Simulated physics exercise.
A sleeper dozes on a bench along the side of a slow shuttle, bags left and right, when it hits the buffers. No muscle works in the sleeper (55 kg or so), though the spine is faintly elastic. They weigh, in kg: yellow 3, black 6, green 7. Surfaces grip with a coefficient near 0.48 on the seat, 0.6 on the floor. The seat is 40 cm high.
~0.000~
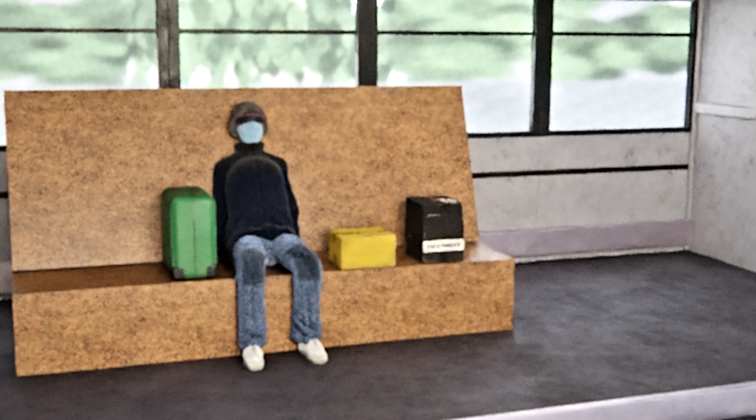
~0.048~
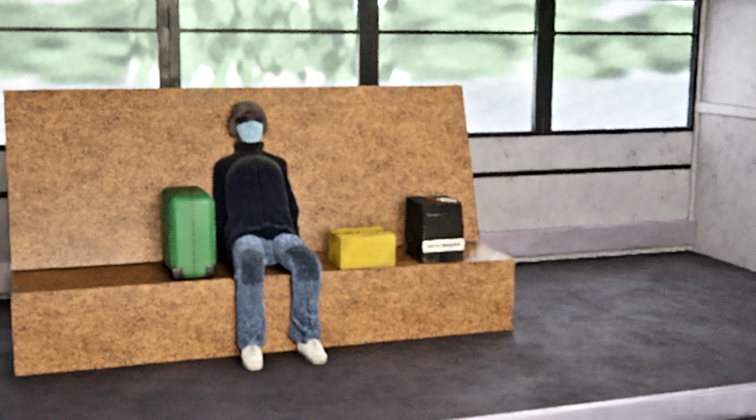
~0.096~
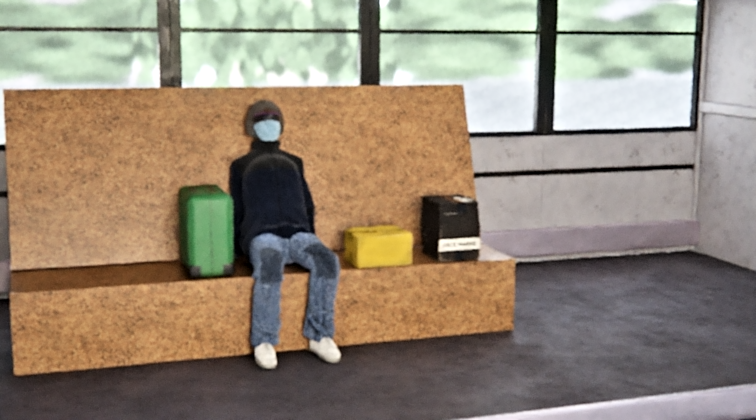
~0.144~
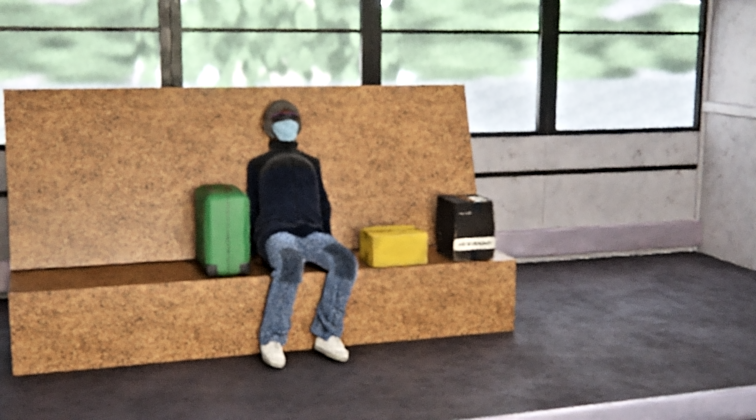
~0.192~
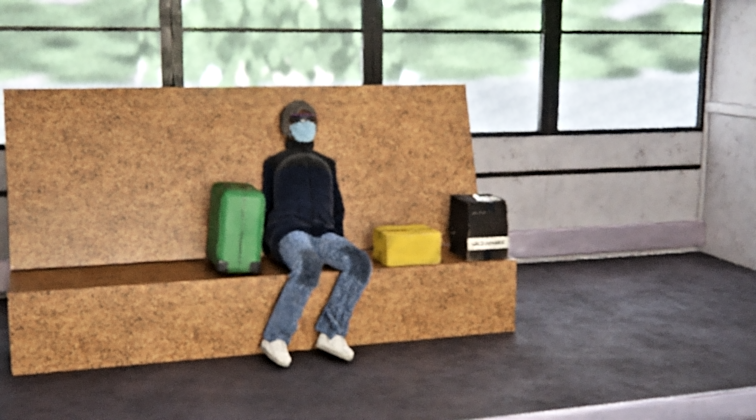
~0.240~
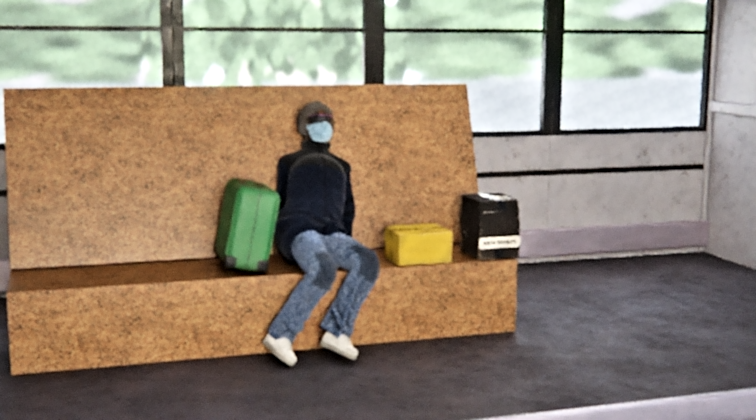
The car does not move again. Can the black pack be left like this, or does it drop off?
Here the black pack tumbles off.
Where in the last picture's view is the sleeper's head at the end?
Around (429, 189).
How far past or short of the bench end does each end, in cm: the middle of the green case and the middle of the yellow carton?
Green case 120 short, yellow carton 40 short.
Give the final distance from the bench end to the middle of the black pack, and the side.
About 25 cm past it.
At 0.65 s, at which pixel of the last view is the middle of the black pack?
At about (546, 284).
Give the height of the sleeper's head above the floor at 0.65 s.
Roughly 80 cm.
After 0.40 s the black pack is 6 cm past the bench end, tilted 25°, near (515, 226) in the last picture's view; the yellow carton 39 cm short of the bench end, tilted 0°.
After 0.65 s the black pack is 26 cm past the bench end, tilted 100°, near (546, 284) in the last picture's view.
After 1.05 s the black pack is 23 cm past the bench end, tilted 90°, near (540, 299) in the last picture's view; the yellow carton 36 cm short of the bench end, tilted 0°.
Final state at 1.8 s, yellow carton stays on; black pack drops off; green case stays on; sleeper's hips keep to the seat.
